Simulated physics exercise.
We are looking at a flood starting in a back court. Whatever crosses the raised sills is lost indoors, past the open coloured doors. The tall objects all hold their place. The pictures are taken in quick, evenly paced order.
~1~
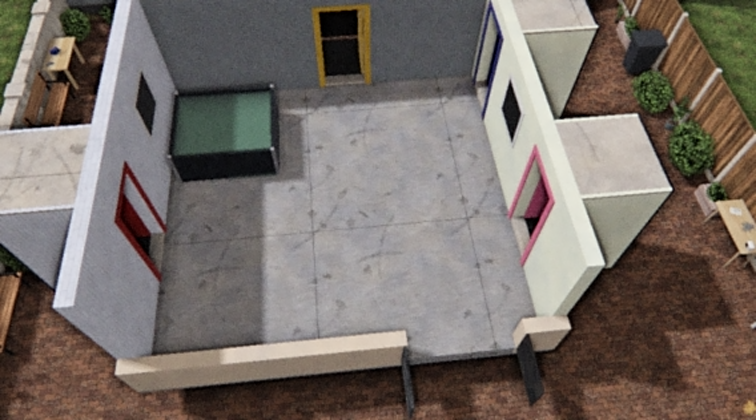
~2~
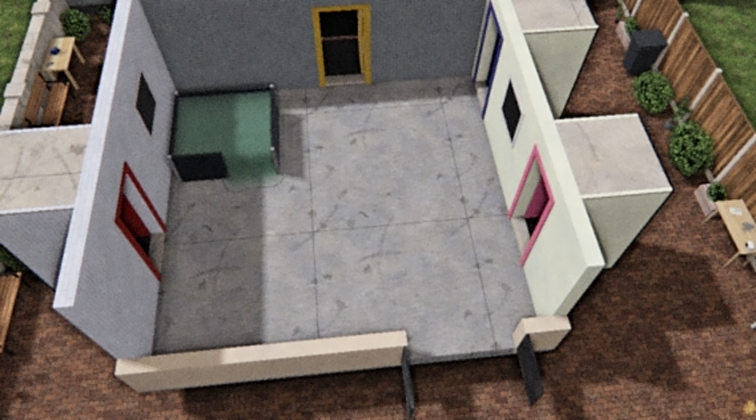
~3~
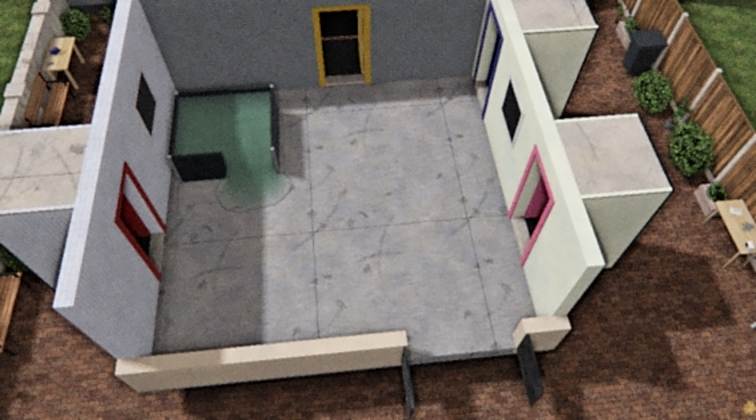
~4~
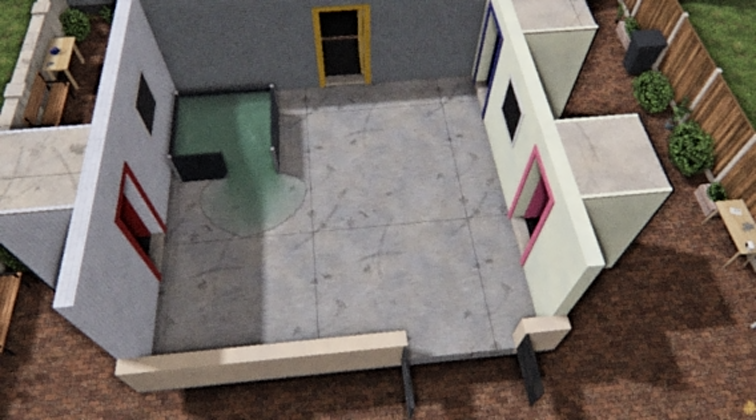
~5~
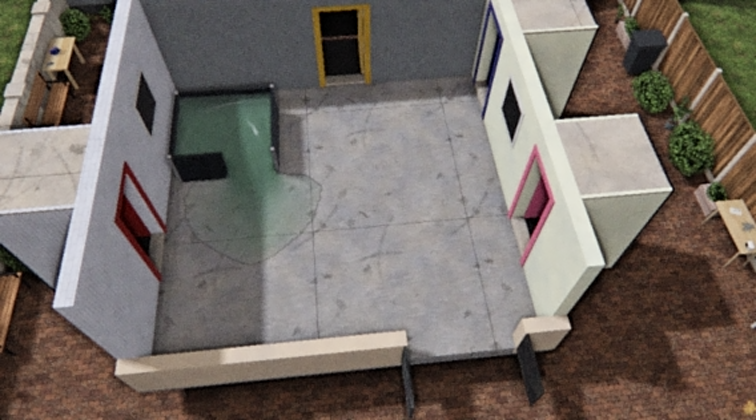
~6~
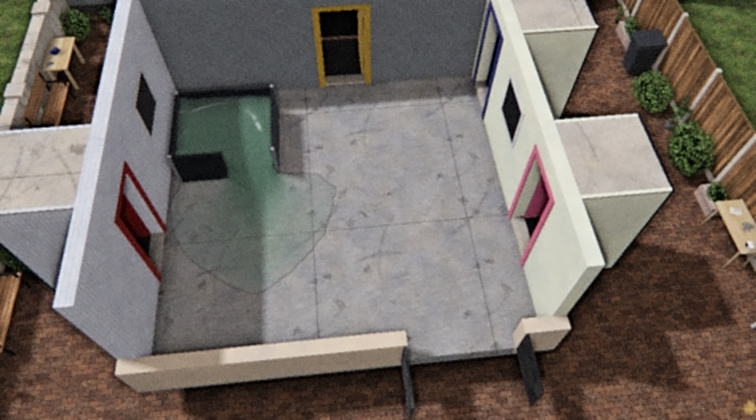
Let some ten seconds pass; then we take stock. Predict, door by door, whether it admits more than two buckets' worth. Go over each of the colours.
The red door will most likely exceed two buckets; the pink door will most likely not exceed two buckets; the yellow door will most likely not exceed two buckets; the blue door will most likely not exceed two buckets.
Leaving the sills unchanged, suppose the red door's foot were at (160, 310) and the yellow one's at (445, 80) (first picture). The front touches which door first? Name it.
The door marked red.
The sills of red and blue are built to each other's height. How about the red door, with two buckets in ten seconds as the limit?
Result: Red door comes in below.
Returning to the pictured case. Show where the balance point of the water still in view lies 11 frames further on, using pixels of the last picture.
Somewhere around (251, 214) in the last view.
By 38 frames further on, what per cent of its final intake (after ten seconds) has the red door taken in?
It should be near 50 percent of the ten-second total.
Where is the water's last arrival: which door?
It's the door marked yellow.
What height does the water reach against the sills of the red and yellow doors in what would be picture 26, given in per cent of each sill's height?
Readings, in sequence: 140 percent and 0 percent.
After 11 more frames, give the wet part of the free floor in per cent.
Share estimate: About 45 per cent.
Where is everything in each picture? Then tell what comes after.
The first frame shows the tank at (224, 123) is whole and still.
In the second frame, water pours out at (251, 166) and has run to (228, 185).
In the third frame, the front is at (233, 207), out from the gap at (252, 167).
In the fourth frame, water pours out at (252, 168) and has run to (241, 233).
In the fifth frame, the front is at (247, 260), out from the gap at (252, 168).
In the sixth frame, the front is at (260, 288), out from the gap at (252, 168).
A moment on, water covers 35 % of the floor; the red door wet at the sill, nothing in, the pink door not reached, the yellow door not reached, the blue door not reached.
Next, water covers 45 % of the floor; the red door under two buckets in, the pink door not reached, the yellow door not reached, the blue door not reached.
Then, water covers 50 % of the floor; the red door under two buckets in, the pink door not reached, the yellow door not reached, the blue door not reached.
Later, water covers 60 % of the floor; the red door over two buckets in, the pink door wet at the sill, nothing in, the yellow door not reached, the blue door not reached.
In the end, water covers 85 % of the floor; the red door far over two buckets in, the pink door wet at the sill, nothing in, the yellow door wet at the sill, nothing in, the blue door wet at the sill, nothing in.
